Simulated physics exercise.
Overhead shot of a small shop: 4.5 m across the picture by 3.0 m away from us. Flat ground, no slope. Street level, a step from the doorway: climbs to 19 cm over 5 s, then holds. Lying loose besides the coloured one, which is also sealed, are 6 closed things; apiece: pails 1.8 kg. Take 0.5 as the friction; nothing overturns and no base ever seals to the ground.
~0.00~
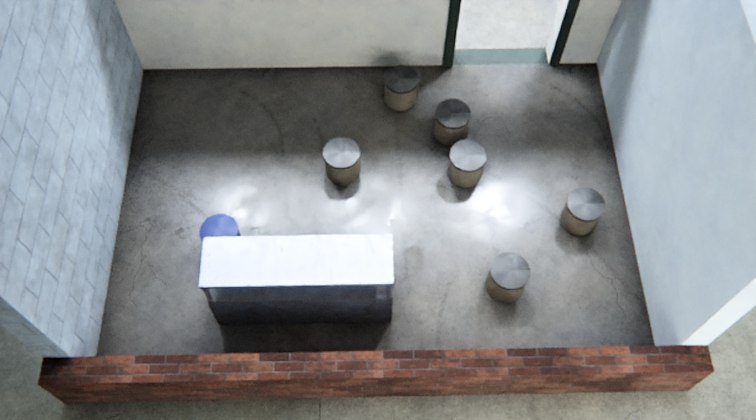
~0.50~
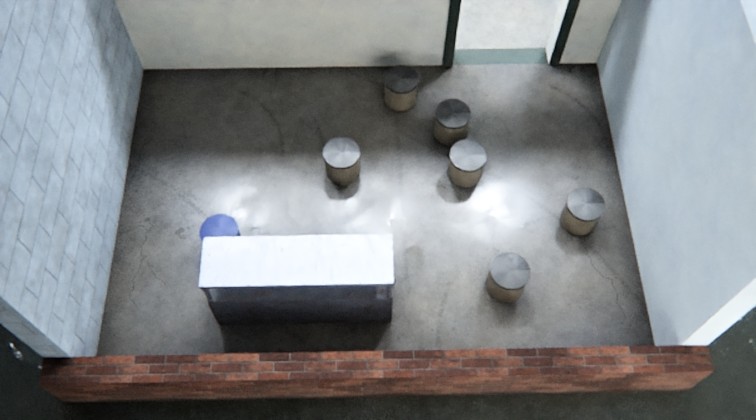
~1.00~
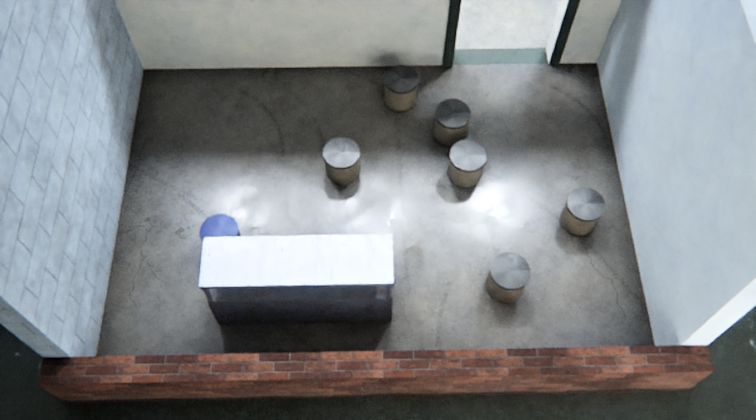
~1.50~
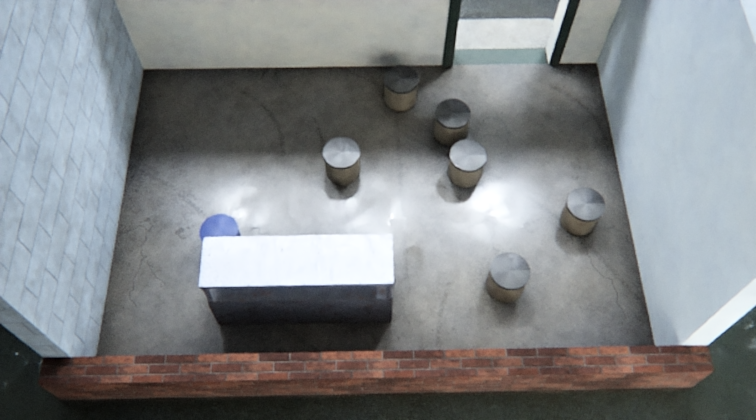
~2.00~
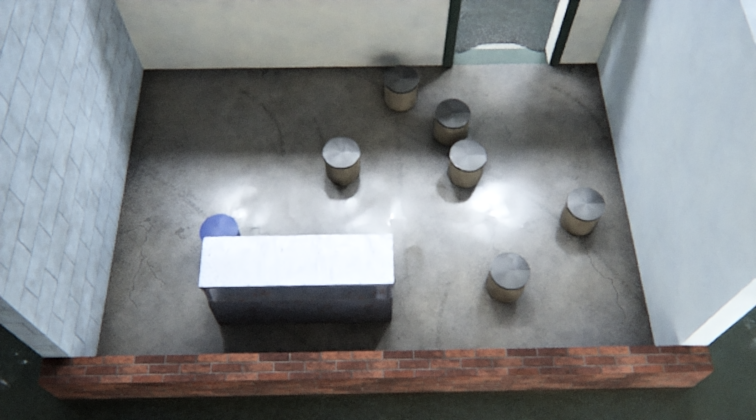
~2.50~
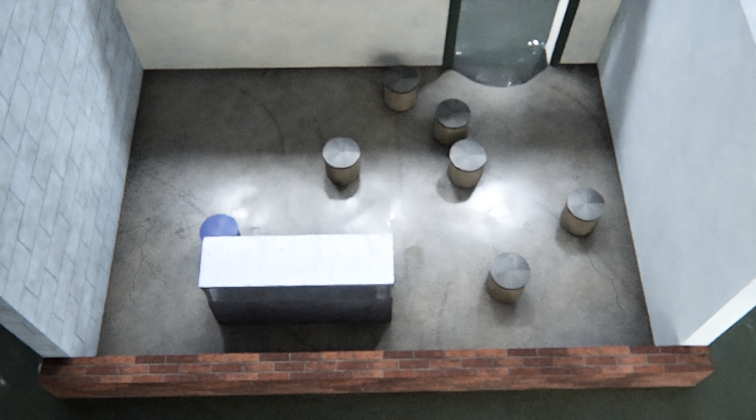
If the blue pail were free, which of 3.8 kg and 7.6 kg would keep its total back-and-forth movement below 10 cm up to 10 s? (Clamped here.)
I reckon the answer is the heavier of the two.
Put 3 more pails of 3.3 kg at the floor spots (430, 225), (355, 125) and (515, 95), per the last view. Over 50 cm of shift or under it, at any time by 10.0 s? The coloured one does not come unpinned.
Listed in turn, they go over the bar, beneath the bar, over the bar.
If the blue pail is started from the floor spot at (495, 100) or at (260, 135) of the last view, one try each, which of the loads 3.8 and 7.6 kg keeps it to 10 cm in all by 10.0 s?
In turn: Neither holds; either load holds.
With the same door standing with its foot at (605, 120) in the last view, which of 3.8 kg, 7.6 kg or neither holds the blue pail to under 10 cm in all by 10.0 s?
If so, then only the second option works.
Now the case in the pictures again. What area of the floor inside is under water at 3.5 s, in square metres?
Roughly 1.5 m2.
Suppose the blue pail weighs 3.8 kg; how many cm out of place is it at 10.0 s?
30 cm.
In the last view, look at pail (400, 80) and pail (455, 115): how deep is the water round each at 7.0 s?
Roughly 1 and 2 cm.
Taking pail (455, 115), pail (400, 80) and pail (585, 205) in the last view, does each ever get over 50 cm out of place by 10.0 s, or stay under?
First above the mark, second below the mark, third above the mark.
After 3.5 s the blue pail would be 0 cm from its start with 3.8 kg and 0 cm from its start with 7.6 kg; 0 cm of water round it then.
After 4.5 s the blue pail would be 0 cm from its start with 3.8 kg and 0 cm from its start with 7.6 kg; 0 cm of water round it then.
After 7.0 s the blue pail would be 0 cm from its start with 3.8 kg and 0 cm from its start with 7.6 kg; 2 cm of water round it then.
After 10.0 s the blue pail would be 30 cm from its start with 3.8 kg and 0 cm from its start with 7.6 kg; 4 cm of water round it then.
